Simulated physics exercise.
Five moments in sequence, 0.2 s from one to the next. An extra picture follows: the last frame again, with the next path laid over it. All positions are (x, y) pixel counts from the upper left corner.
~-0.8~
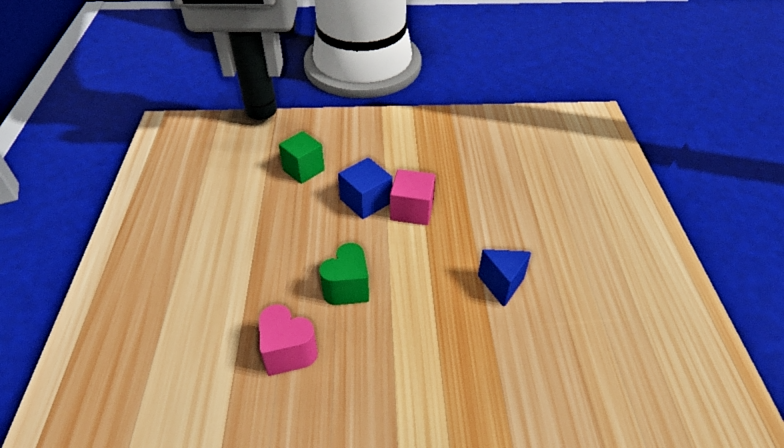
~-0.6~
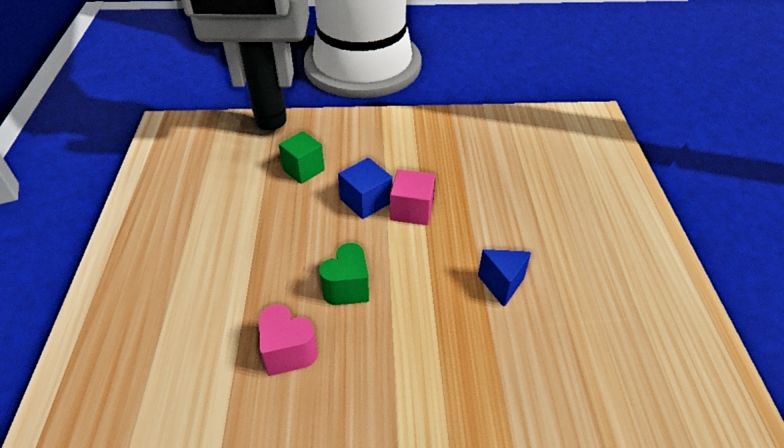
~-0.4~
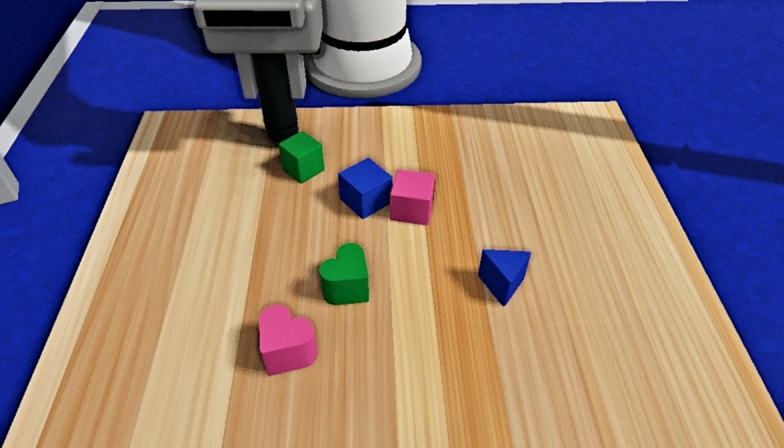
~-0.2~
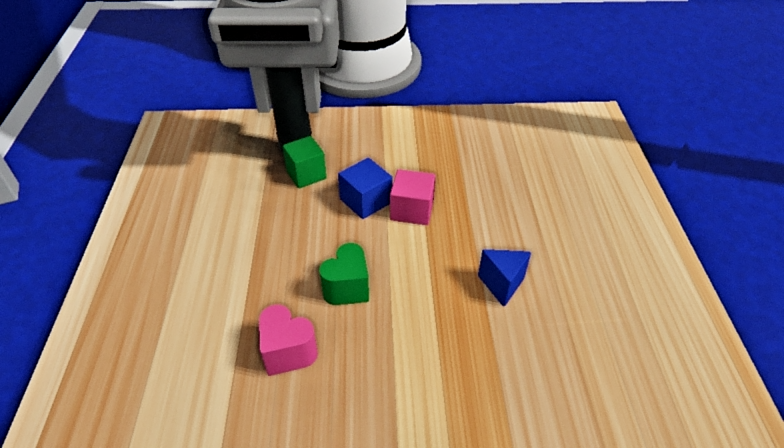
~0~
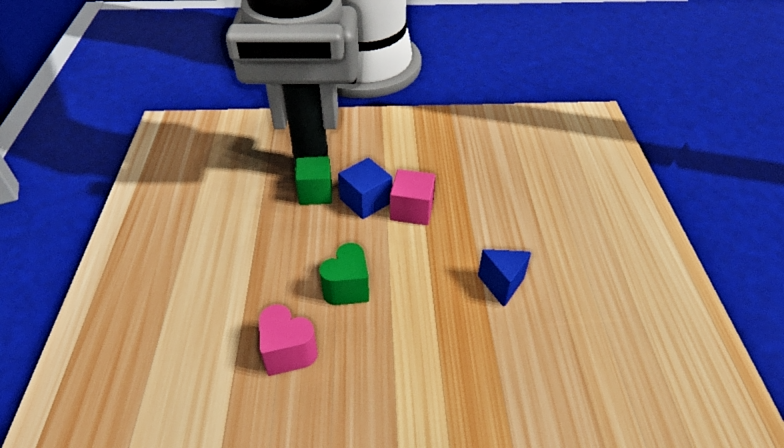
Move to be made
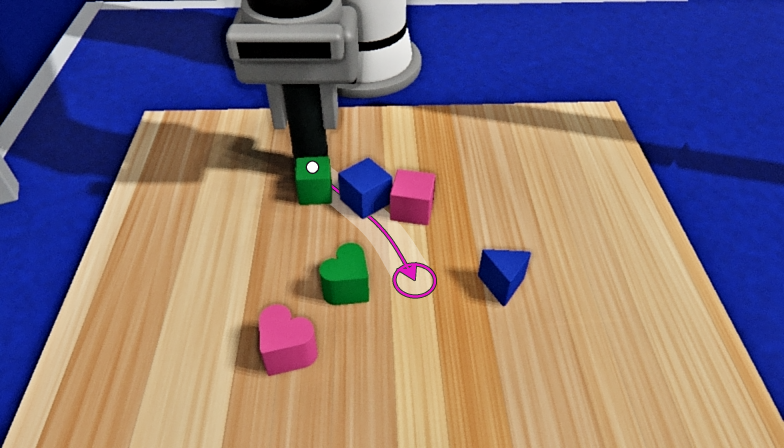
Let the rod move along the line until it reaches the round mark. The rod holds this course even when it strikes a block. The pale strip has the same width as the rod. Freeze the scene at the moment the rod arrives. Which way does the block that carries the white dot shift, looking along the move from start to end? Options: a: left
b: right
b - right.
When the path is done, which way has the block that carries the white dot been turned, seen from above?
My answer: Clockwise.
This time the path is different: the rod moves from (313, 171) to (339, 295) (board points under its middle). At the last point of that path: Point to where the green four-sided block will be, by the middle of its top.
The green four-sided block ends near (356, 300).
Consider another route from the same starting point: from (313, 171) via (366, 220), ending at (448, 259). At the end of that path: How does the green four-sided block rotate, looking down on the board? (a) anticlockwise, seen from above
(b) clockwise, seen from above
That would be b.
Drawn move, from (313, 171) through (369, 216) to (415, 280); the dot is on the green four-sided block.
What follows on the original path. One third of the way, rod at (349, 193); green four-sided block at (319, 192), turned 45° clockwise; blue four-sided block at (384, 184), turned 35° anticlockwise; pink four-sided block at (426, 185).
Two thirds of the way, rod at (387, 228); green four-sided block at (319, 192), turned 50° clockwise; blue four-sided block at (429, 206), turned 70° anticlockwise; pink four-sided block at (463, 189), turned 30° anticlockwise.
At the end, rod at (415, 273); green four-sided block at (319, 192), turned 50° clockwise; green heart block still; blue four-sided block at (432, 207), turned 75° anticlockwise; pink four-sided block at (464, 189), turned 35° anticlockwise.
